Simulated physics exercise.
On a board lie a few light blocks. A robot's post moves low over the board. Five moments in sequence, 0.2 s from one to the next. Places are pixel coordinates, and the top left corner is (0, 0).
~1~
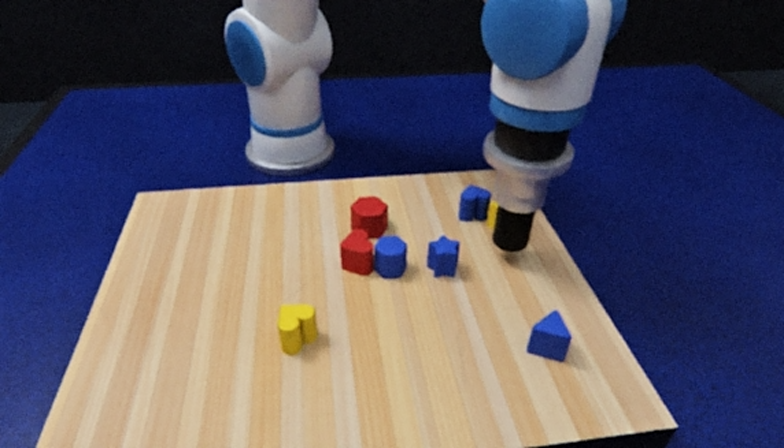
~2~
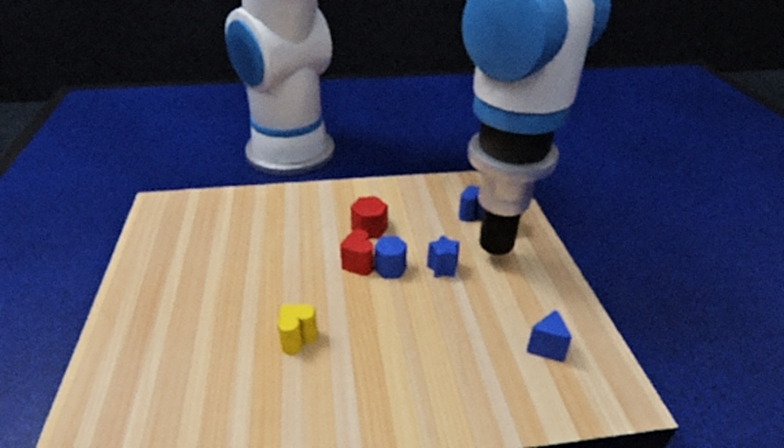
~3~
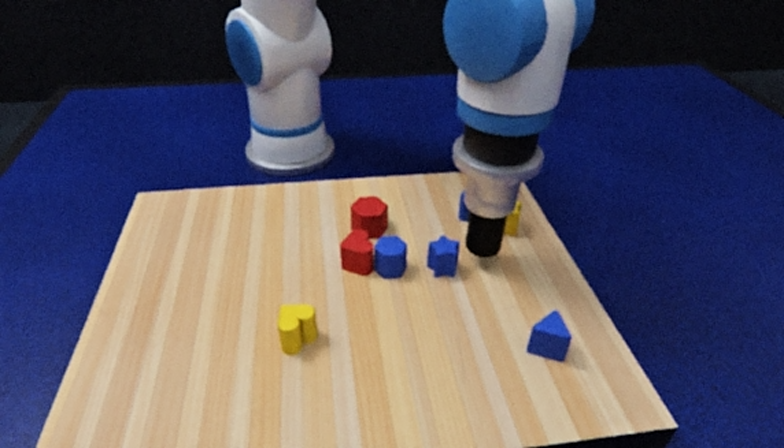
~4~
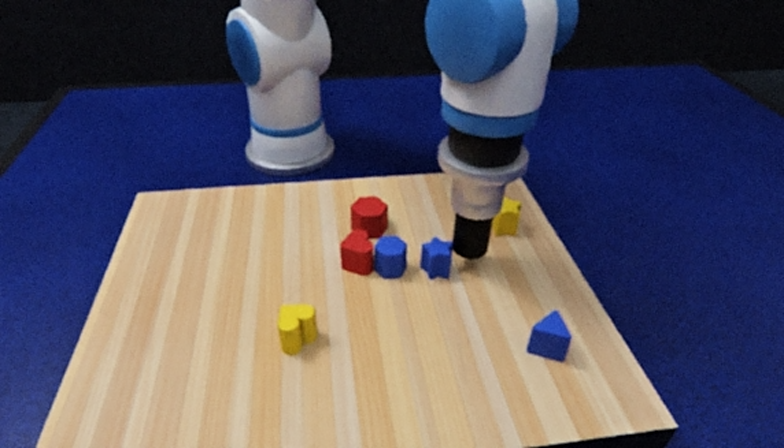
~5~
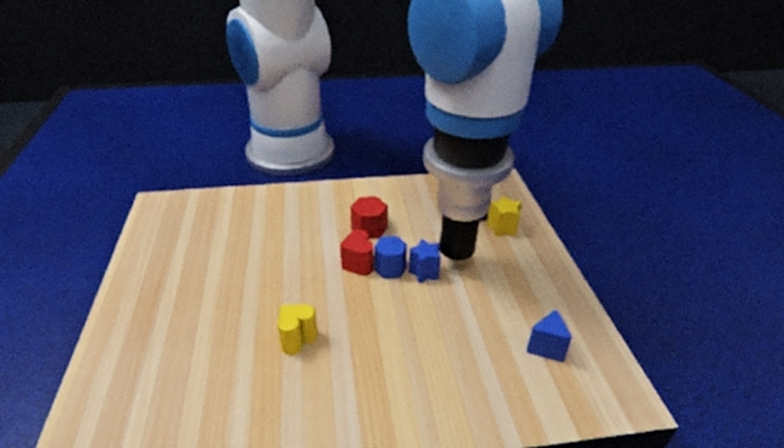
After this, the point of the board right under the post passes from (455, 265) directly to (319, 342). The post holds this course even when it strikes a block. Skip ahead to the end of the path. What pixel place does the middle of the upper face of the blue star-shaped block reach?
I'd expect the centre of its top face to be at (341, 274).
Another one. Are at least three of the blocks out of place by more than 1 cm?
Yes.
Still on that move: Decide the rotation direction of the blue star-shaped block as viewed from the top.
It spins with the clock.
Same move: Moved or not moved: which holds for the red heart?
The red heart moves.
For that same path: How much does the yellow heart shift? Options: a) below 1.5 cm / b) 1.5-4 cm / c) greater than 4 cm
b (1.5-4 cm)
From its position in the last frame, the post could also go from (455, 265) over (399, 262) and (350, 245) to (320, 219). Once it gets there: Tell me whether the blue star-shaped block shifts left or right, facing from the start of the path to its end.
Leftward.
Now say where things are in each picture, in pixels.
Post tip (510, 243); block tops, yellow heart (294, 314); red heart (358, 241); blue hexagon (391, 245); blue star-shaped block (445, 245), in the first picture.
Post (496, 245); blocks unchanged, in the second picture.
Post (483, 247); blocks unchanged, in the third picture.
Post (470, 249); blue star-shaped block (439, 246), in the fourth picture.
Post (457, 250); yellow heart (294, 314); red heart (358, 241); blue hexagon (391, 245); blue star-shaped block (427, 249), in the fifth picture.
What follows on the original path. One third of the way, post (416, 273); red heart (340, 236), turned 15° clockwise; blue hexagon (368, 249), turned 45° clockwise; blue star-shaped block (380, 267), turned 25° clockwise.
Two thirds of the way, post (370, 299); red heart (340, 235); blue hexagon (366, 249), turned 50° clockwise; blue star-shaped block (345, 273), turned 110° clockwise.
At the end, post (318, 327); yellow heart (273, 320), turned 20° clockwise; red heart (340, 235); blue hexagon (366, 249), turned 50° clockwise; blue star-shaped block (341, 274), turned 130° clockwise.
